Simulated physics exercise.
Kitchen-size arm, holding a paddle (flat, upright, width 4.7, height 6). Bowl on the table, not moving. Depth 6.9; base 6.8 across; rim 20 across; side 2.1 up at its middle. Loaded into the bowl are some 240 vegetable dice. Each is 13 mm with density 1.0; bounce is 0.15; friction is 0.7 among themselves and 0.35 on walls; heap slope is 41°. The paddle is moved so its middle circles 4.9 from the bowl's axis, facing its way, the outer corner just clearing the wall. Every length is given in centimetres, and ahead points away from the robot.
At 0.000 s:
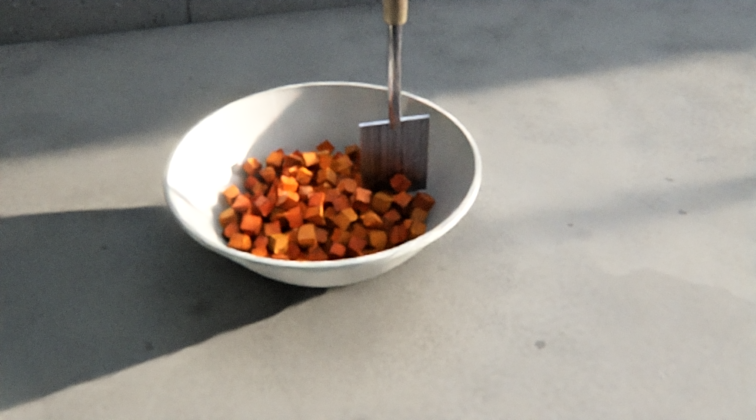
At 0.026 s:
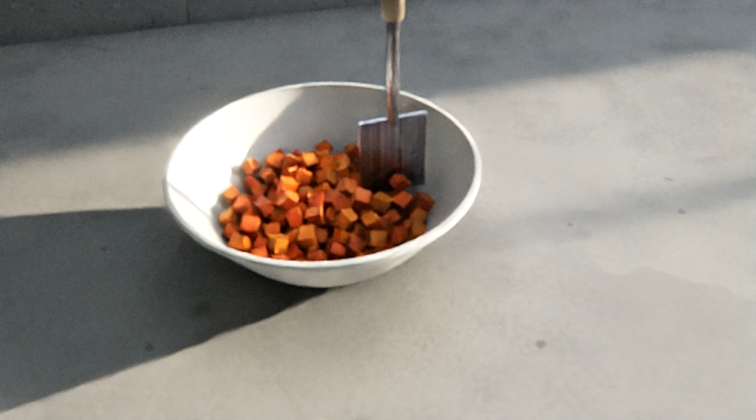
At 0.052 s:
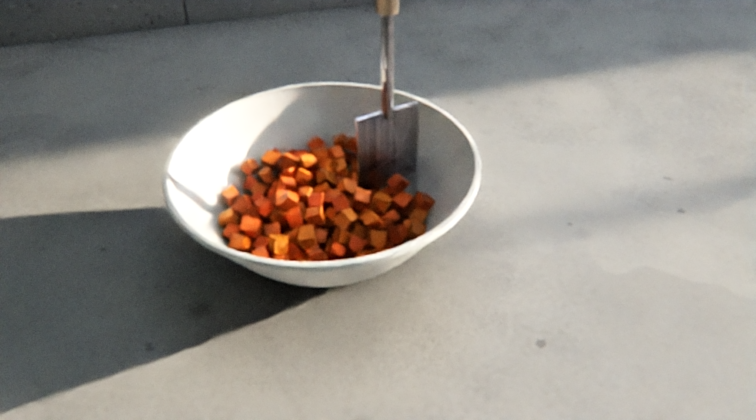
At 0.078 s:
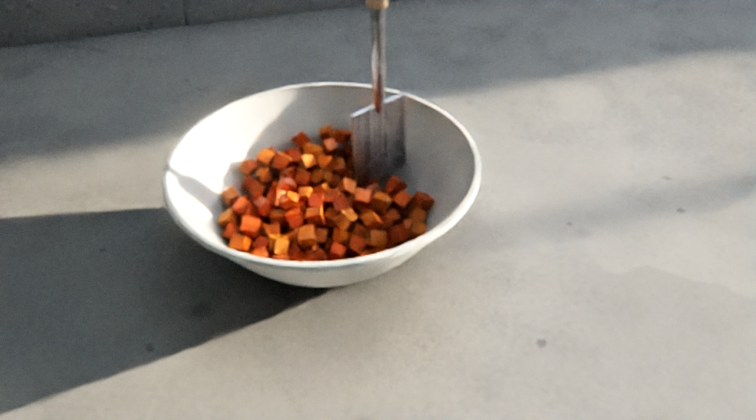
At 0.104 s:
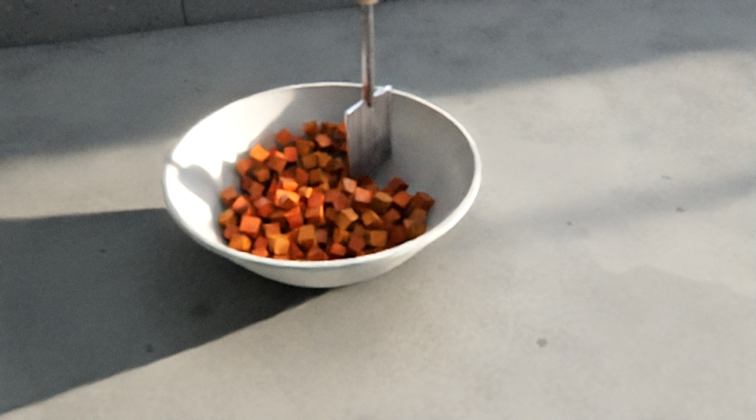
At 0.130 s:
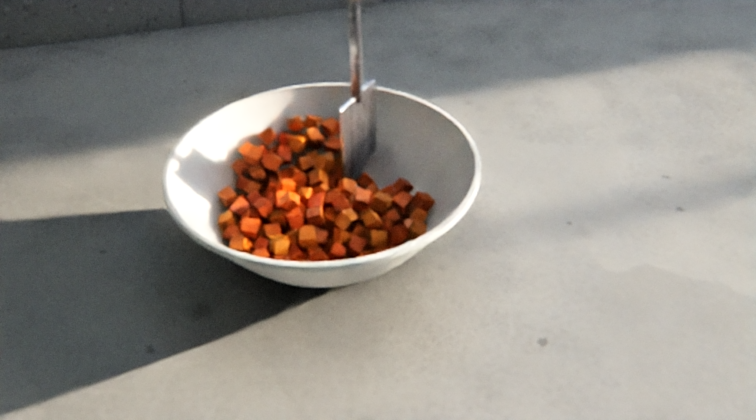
The video shows a white bowl of orange vegetable cubes on a grey surface as a flat metal paddle with a wooden handle moves slowly leftward along the bowl's far side, turning and pushing some cubes into a higher pile.
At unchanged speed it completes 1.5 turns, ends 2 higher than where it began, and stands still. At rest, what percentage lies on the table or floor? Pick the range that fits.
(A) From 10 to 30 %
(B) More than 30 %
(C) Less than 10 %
C.
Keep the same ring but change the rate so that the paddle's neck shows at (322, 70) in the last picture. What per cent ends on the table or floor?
About 15 per cent.
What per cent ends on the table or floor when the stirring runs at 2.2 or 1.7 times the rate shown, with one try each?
I'd expect near 25 per cent, then near 15 per cent.
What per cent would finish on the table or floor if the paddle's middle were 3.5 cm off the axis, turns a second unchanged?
Around 5 in a hundred.
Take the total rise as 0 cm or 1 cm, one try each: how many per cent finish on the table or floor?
First try about 15 per cent, second about 5 per cent.
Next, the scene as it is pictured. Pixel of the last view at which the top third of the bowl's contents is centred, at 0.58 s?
Roughly pixel (339, 239).
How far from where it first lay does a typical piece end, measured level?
Somewhere around 3 centimetres.
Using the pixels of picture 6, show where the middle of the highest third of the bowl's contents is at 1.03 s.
Around (318, 170).
By 0.58 s, 241° round, highest piece 8 above the table; 225 in the bowl, 7 on the table or floor, 4 in flight or on the tool.
By 1.03 s, 75° round, highest piece 8 above the table; 224 in the bowl, 12 on the table or floor.
By 1.45 s, 180° round, highest piece 8 above the table; 224 in the bowl, 12 on the table or floor.
By 2.15 s, 180° round, highest piece 8 above the table; 224 in the bowl, 12 on the table or floor.
Final count, 224 in the bowl, 12 on the table or floor. That is 5 % on the table or floor.
